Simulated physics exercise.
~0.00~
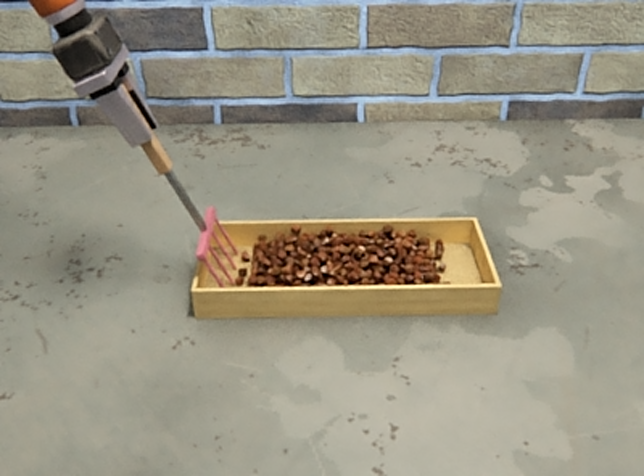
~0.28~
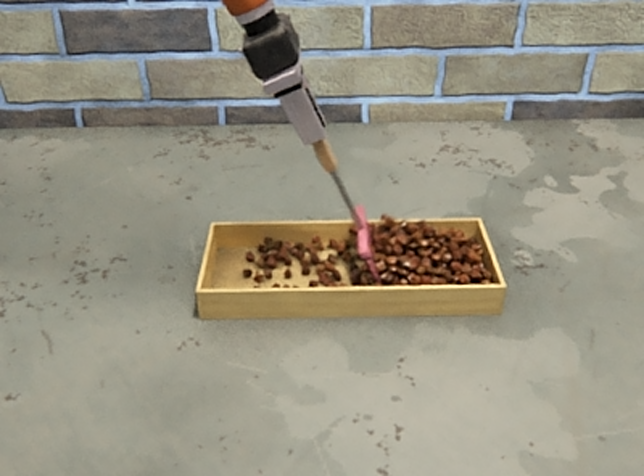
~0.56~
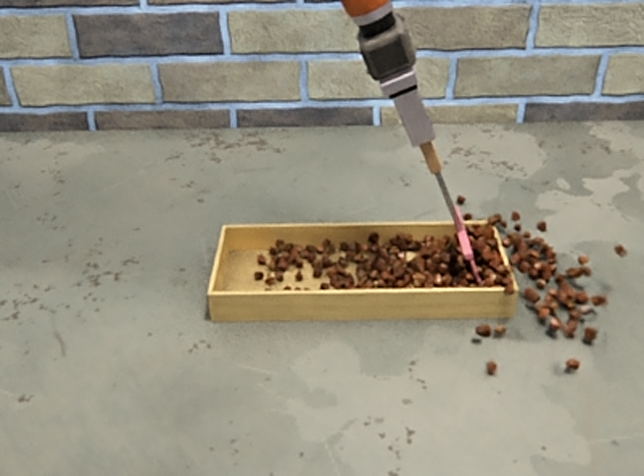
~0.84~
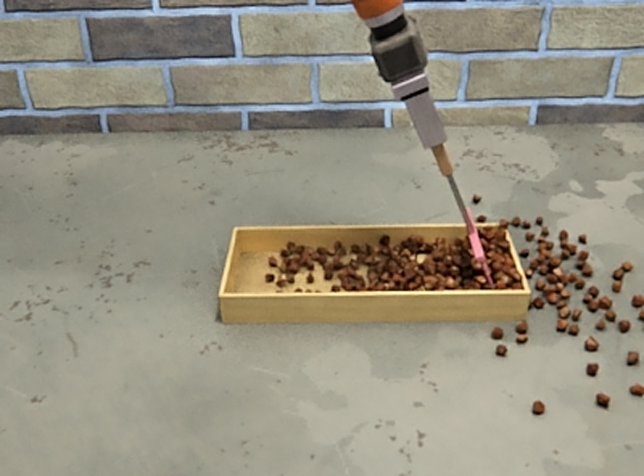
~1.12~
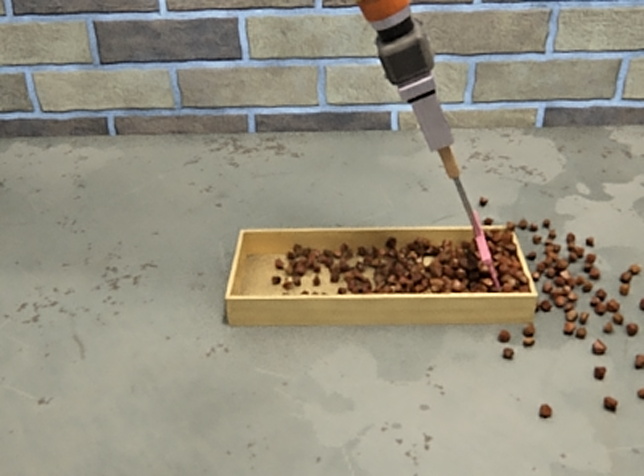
Brown pellets spilled over the right end of a shallow wooden tray as a robot arm dragged a pink fork through them from left to right, and the fork stopped near that end with many scattered on the table and most still inside.
